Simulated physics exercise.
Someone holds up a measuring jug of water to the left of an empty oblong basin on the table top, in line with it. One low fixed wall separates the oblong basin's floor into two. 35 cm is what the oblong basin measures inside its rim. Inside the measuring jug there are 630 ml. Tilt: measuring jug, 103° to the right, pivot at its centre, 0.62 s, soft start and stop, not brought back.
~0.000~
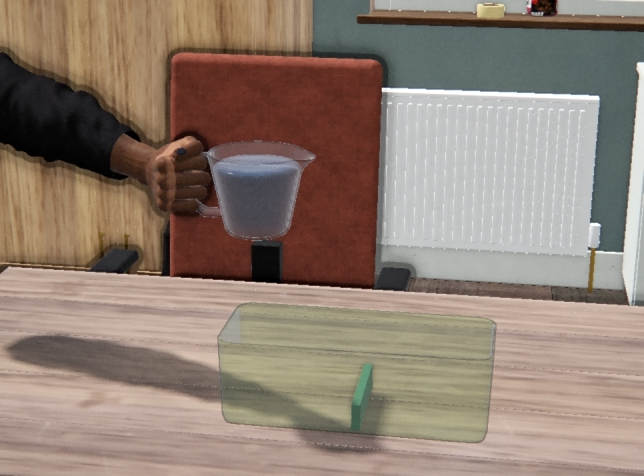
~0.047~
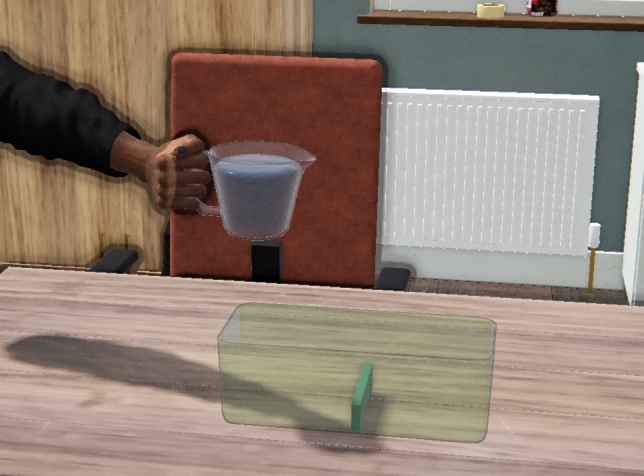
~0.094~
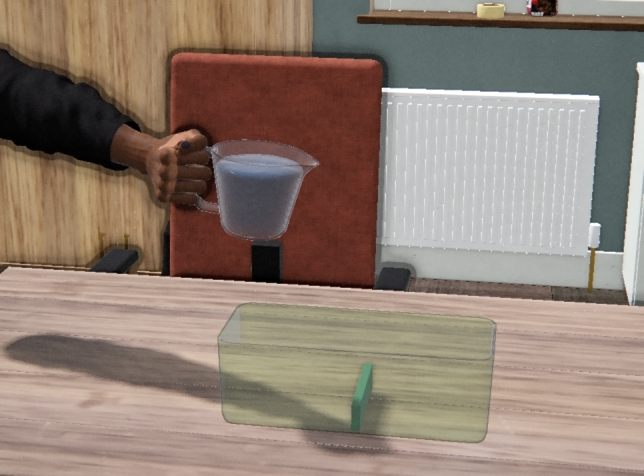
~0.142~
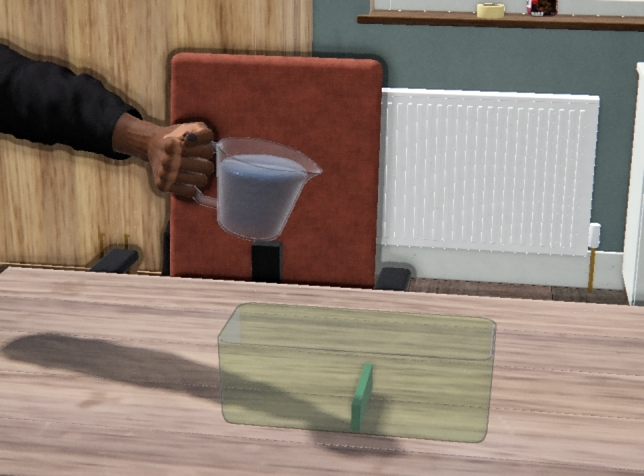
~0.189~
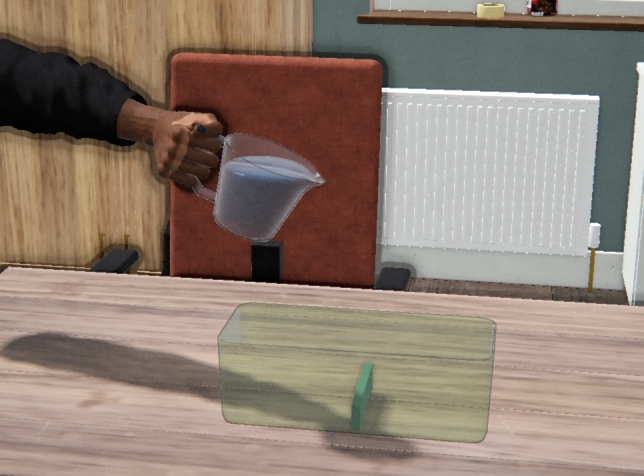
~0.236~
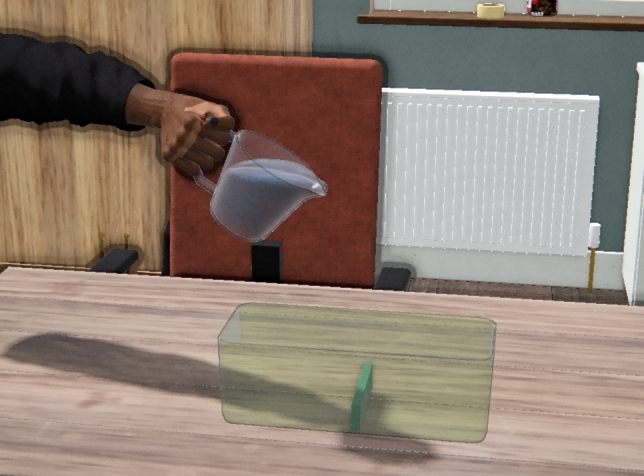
A hand holds a clear jug of water and tilts it rightward above a table.
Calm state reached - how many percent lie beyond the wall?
41 percent, roughly.
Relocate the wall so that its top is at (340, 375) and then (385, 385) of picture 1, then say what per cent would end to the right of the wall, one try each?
First 85, then 15 per cent.
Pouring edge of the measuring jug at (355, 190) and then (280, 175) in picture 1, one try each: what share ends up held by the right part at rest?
Some 90 and 10 per cent, in that order.
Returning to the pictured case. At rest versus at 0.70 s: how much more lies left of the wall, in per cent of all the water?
Change: Approx. 14 %.
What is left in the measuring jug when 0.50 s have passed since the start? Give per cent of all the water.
Some 40 % of it is still there.
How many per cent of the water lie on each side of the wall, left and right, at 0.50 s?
Around 2 on the left side and 20 on the right side.
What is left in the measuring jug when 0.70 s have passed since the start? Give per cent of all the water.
5 per cent or so.
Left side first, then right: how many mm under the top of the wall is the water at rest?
Noted: Left near 22 mm, right near 24 mm.
Then, 0.50 s in, the tilt is 94° and 40 per cent is still to pour, 2 is left of the wall and 19 right of it.
Then, 0.70 s in, the tilt is 103° and 5 per cent is still to pour, 41 is left of the wall and 40 right of it.
Then, 0.90 s in, the tilt is 103° and 0 per cent is still to pour, 54 is left of the wall and 40 right of it.
Then, 1.12 s in, the tilt is 103° and 0 per cent is still to pour, 55 is left of the wall and 41 right of it.
Finally, 55 per cent lies left of the wall, 41 right of it and 4 outside.
